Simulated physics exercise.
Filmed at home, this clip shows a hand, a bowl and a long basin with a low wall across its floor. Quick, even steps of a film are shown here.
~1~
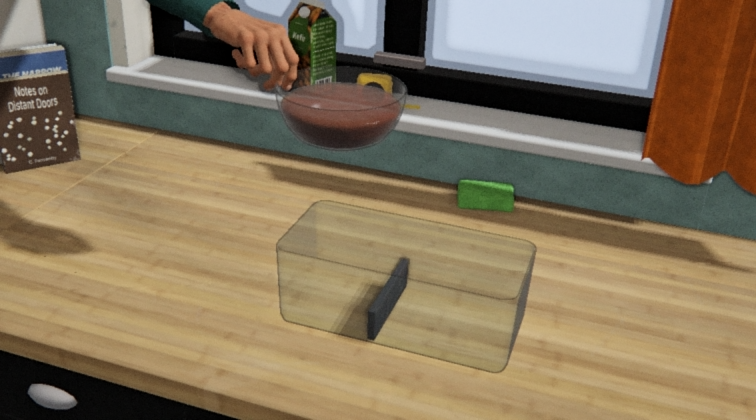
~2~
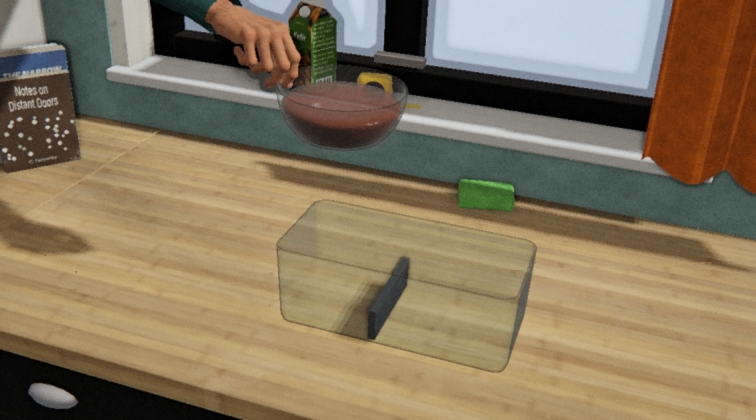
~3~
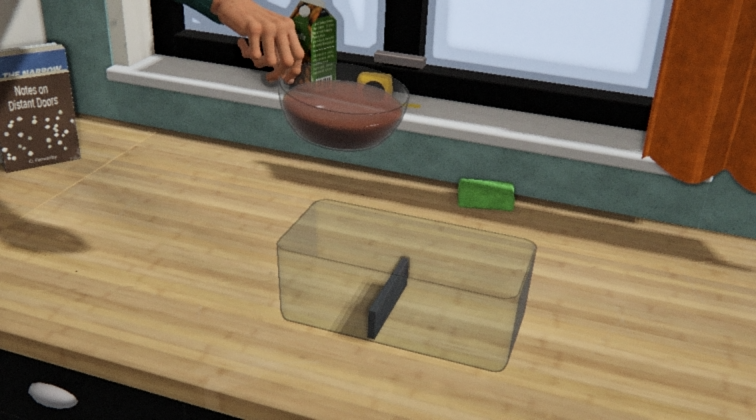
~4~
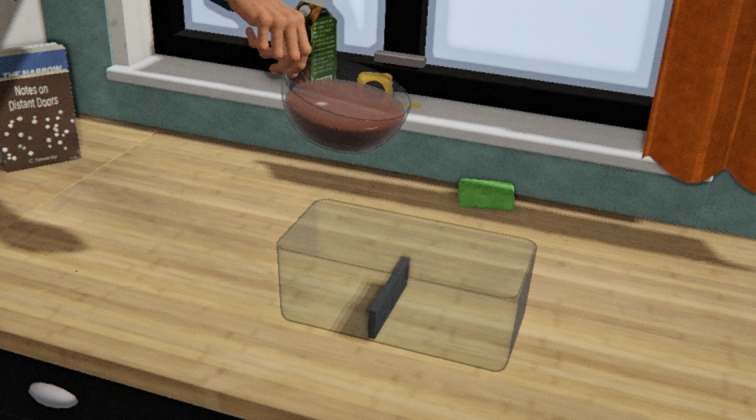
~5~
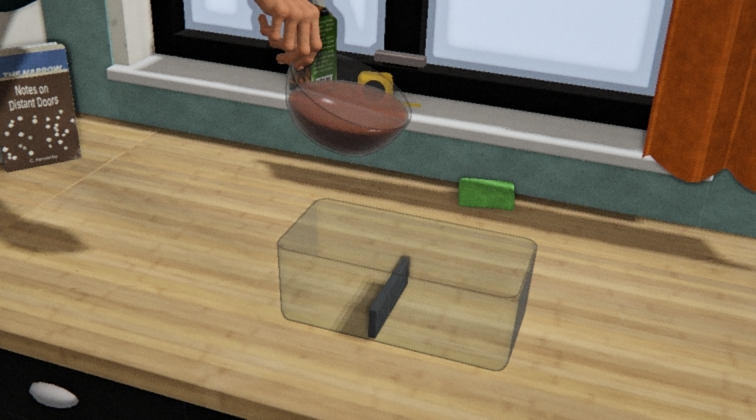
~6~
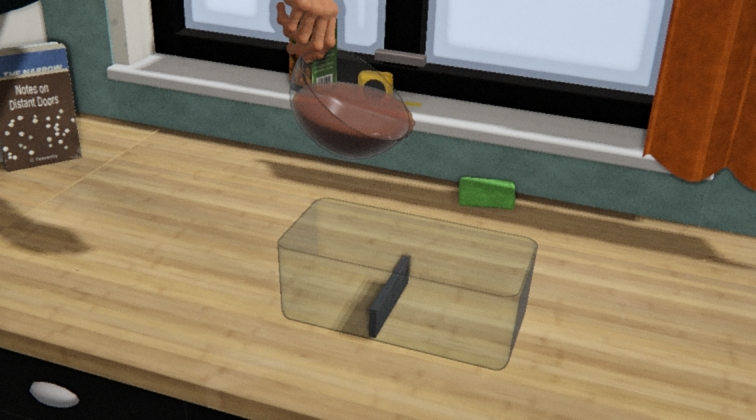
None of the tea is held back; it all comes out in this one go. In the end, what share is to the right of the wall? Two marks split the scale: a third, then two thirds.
I expect what gathers right of the wall to rise past two thirds.
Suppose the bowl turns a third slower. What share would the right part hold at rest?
About 85 in a hundred.
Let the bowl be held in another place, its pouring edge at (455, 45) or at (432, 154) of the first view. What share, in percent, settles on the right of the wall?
Around 75 percent first, around 85 percent second.
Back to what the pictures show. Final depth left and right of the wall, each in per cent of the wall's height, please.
Left about 10, right about 50.
A moment on, the tilt is 101° and 9 per cent is still to pour, 0 is left of the wall and 38 right of it.
Next, the tilt is 112° and 0 per cent is still to pour, 12 is left of the wall and 79 right of it.
Then the tilt is 112° and 0 per cent is still to pour, 17 is left of the wall and 79 right of it.
Later the tilt is 112° and 0 per cent is still to pour, 18 is left of the wall and 79 right of it.
In the end 18 per cent lies left of the wall, 79 right of it and 3 outside.
